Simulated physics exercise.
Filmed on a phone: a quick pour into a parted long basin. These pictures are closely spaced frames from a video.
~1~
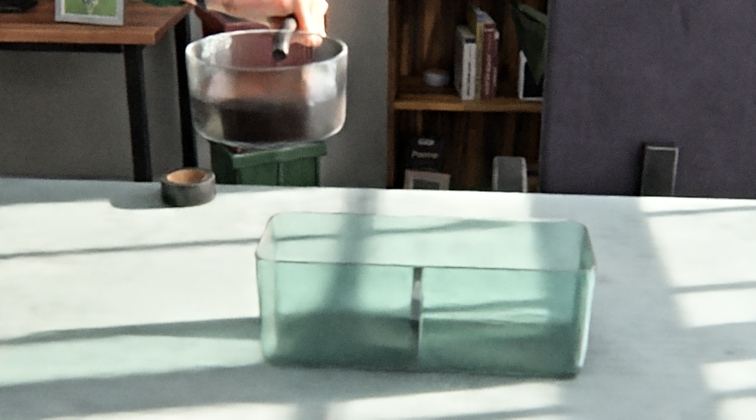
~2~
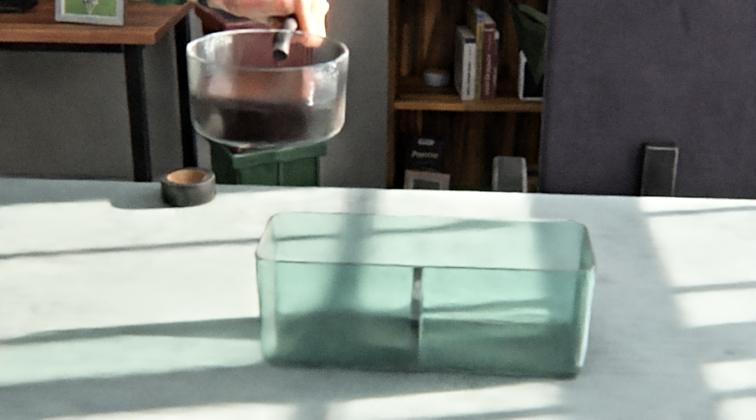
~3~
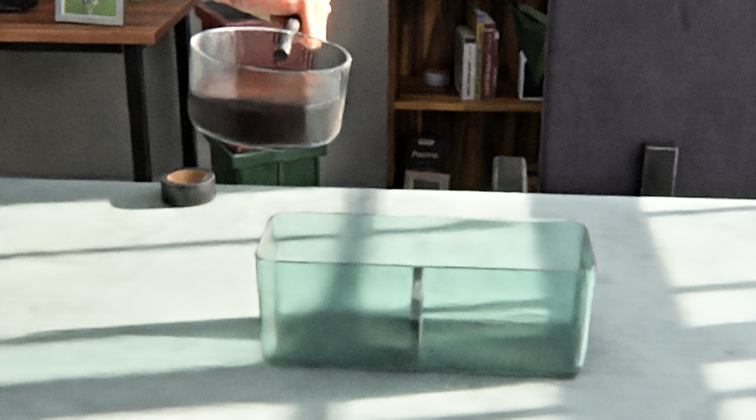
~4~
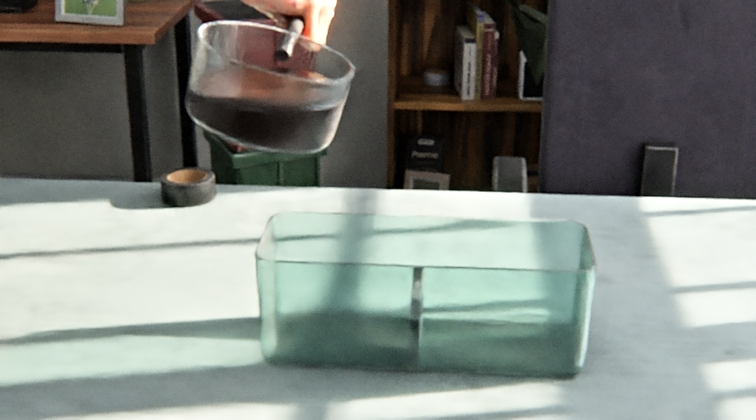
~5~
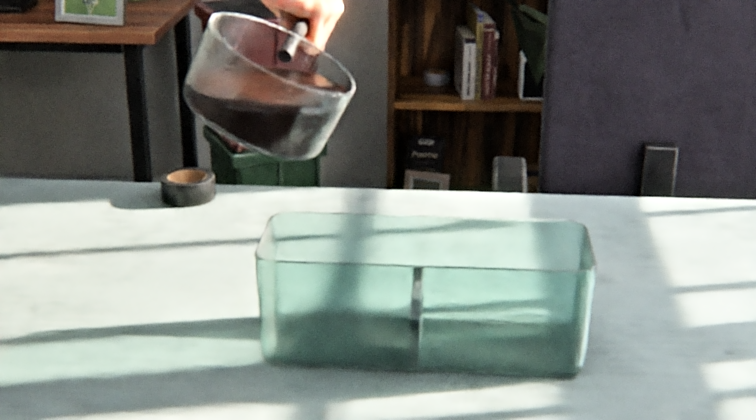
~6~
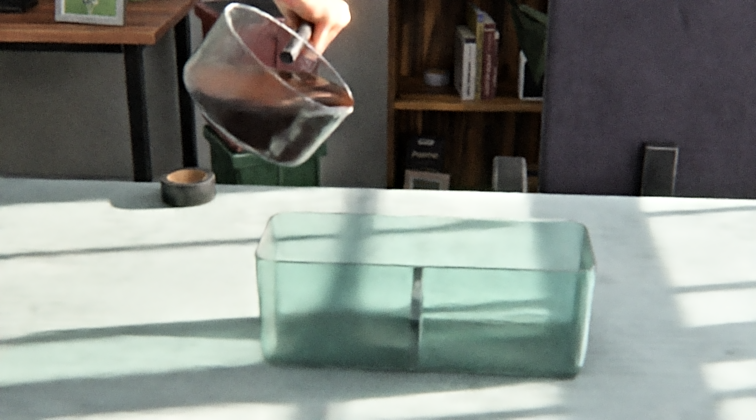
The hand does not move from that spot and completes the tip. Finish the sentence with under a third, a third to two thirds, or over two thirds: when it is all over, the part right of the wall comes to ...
When it is all over, the part right of the wall comes to under a third.
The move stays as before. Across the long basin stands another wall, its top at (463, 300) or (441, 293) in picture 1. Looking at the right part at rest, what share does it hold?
Roughly 10 per cent first and roughly 5 per cent second.
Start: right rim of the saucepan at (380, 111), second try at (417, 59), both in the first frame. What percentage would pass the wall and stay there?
It would come to near 25 per cent, and then near 85 per cent.
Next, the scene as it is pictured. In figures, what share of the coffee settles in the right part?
About 10 per cent.
A moment on, the saucepan is tipped on its side and 29 per cent is still to pour, 19 is left of the wall and 0 right of it.
Next, the saucepan is tipped right over and 10 per cent is still to pour, 79 is left of the wall and 3 right of it.
Then the saucepan is tipped right over and 2 per cent is still to pour, 72 is left of the wall and 9 right of it.
Later the saucepan is tipped right over and 0 per cent is still to pour, 76 is left of the wall and 12 right of it.
In the end 76 per cent lies left of the wall, 12 right of it and 11 outside.
